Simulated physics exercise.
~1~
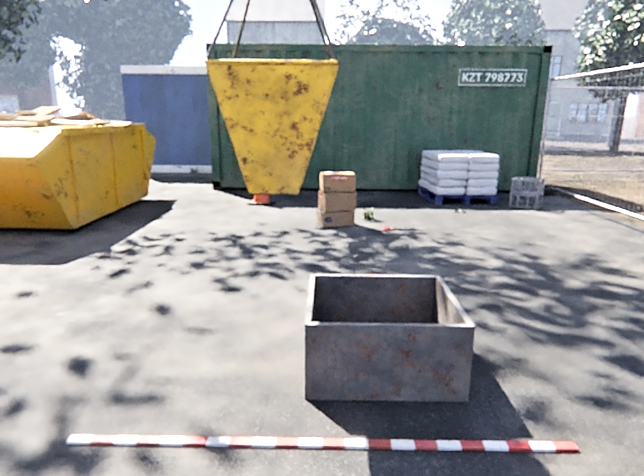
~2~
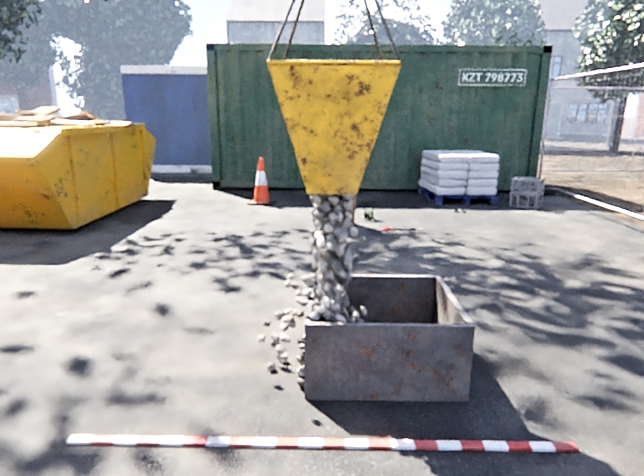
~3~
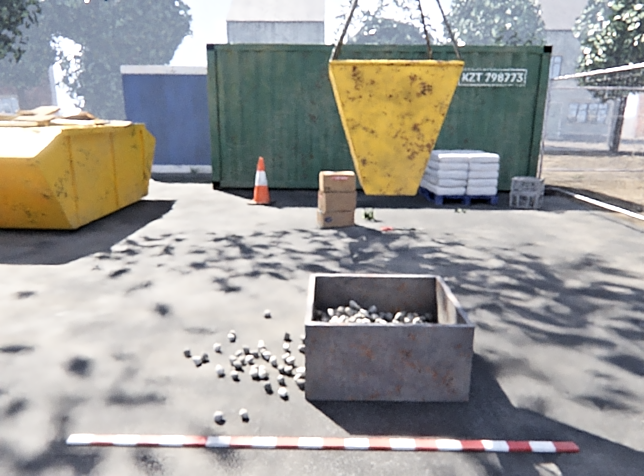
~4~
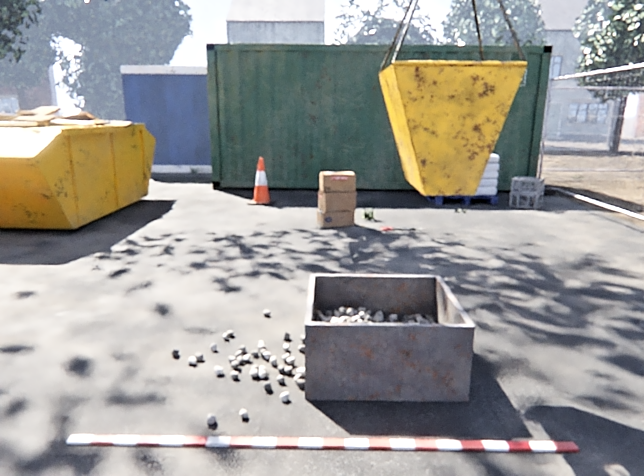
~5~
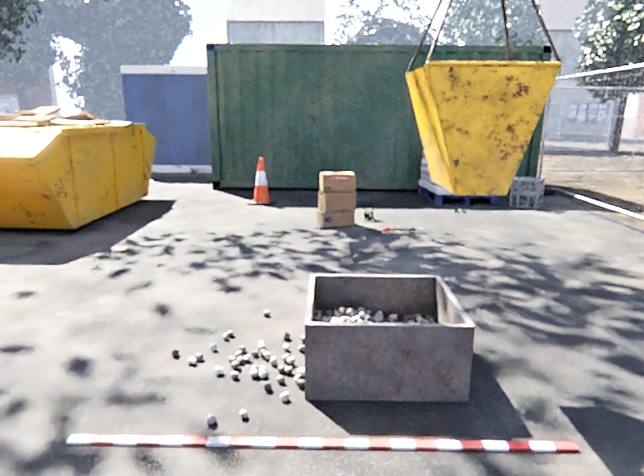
A yellow hopper hanging from cables moved right across a paved yard and poured grey stones over an open grey bin, then carried on right, empty, leaving most of the stones inside and some scattered on the ground to the left.
